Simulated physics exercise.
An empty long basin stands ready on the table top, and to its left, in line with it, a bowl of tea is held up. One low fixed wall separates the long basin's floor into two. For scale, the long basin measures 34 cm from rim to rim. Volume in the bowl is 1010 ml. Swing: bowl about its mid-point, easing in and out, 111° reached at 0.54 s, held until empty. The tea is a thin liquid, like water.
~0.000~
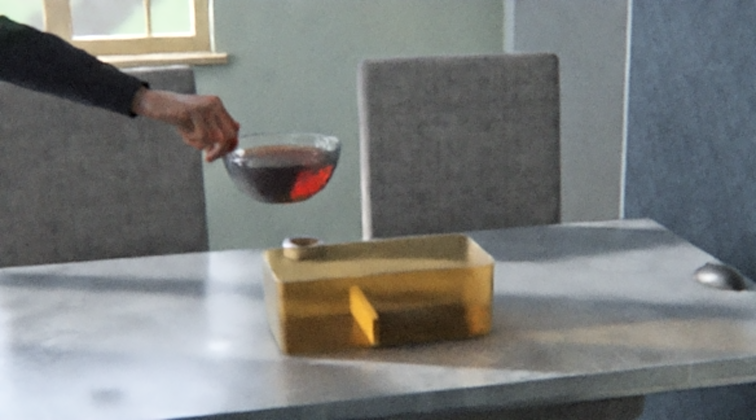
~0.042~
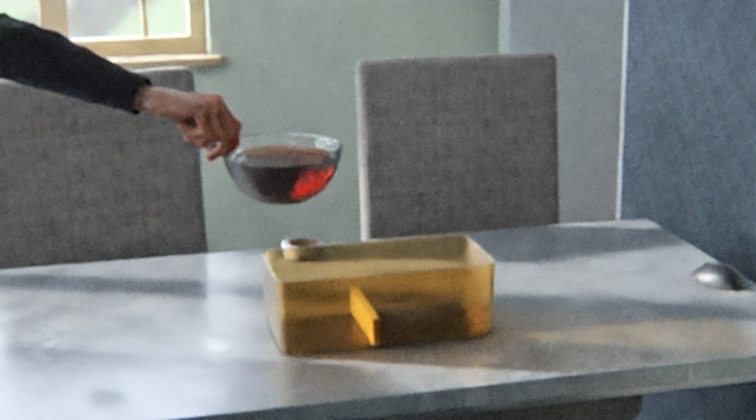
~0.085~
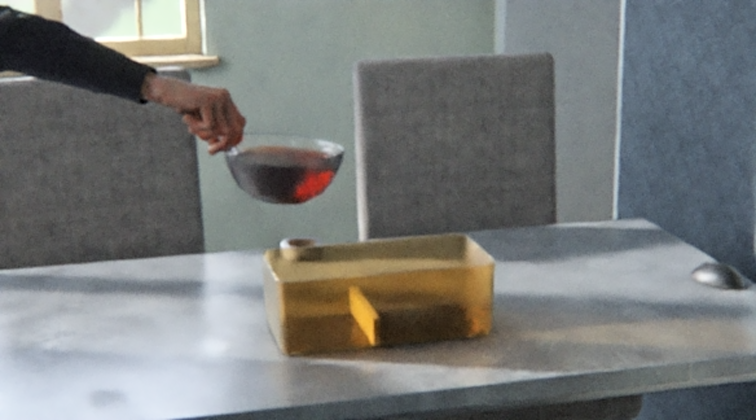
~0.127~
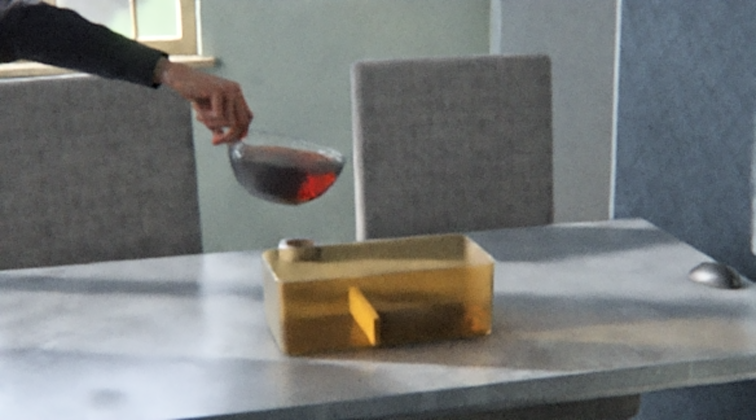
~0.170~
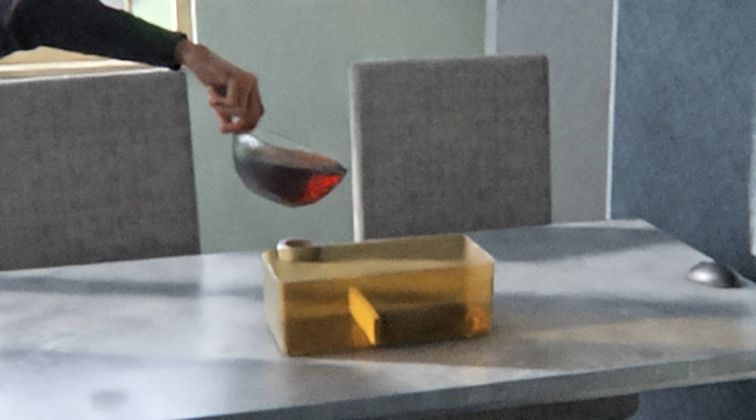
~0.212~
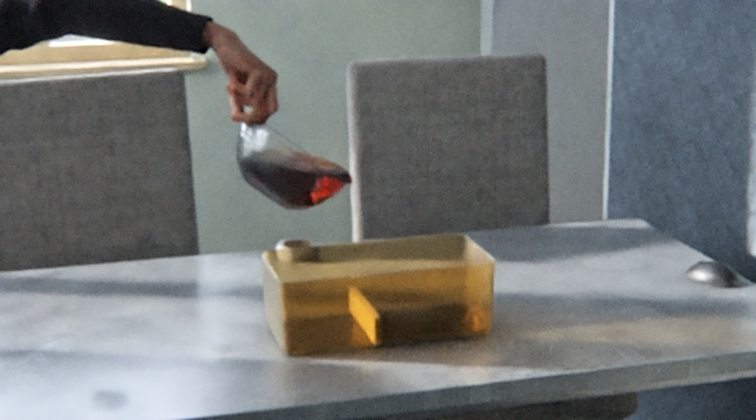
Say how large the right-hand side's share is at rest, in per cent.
Its share is roughly 52 per cent.
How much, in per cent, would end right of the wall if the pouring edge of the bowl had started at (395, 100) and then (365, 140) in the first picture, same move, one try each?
Try 1: Approx. 70 %; try 2: Approx. 65 %.
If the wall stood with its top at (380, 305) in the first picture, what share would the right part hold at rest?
In that case, some 40 percent.
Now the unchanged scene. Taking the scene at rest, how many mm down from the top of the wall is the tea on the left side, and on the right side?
On the left it's about 24 mm; on the right, about 26 mm.
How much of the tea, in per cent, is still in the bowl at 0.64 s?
I'd say some 0 per cent remains.
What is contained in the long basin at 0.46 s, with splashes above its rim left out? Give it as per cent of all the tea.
I reckon close to 60 percent of it.
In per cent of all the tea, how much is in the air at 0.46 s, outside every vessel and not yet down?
Near 34 per cent of it all.
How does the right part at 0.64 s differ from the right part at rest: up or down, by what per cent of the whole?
There is a rise of about 2.
Then, 0.46 s in, the tilt is 105° and 6 per cent is still to pour, 15 is left of the wall and 45 right of it.
Then, 0.64 s in, the tilt is 111° and 0 per cent is still to pour, 40 is left of the wall and 49 right of it.
Then, 0.83 s in, the tilt is 111° and 0 per cent is still to pour, 39 is left of the wall and 52 right of it.
Then, 1.04 s in, the tilt is 111° and 0 per cent is still to pour, 43 is left of the wall and 52 right of it.
Finally, 44 per cent lies left of the wall, 52 right of it and 5 outside.
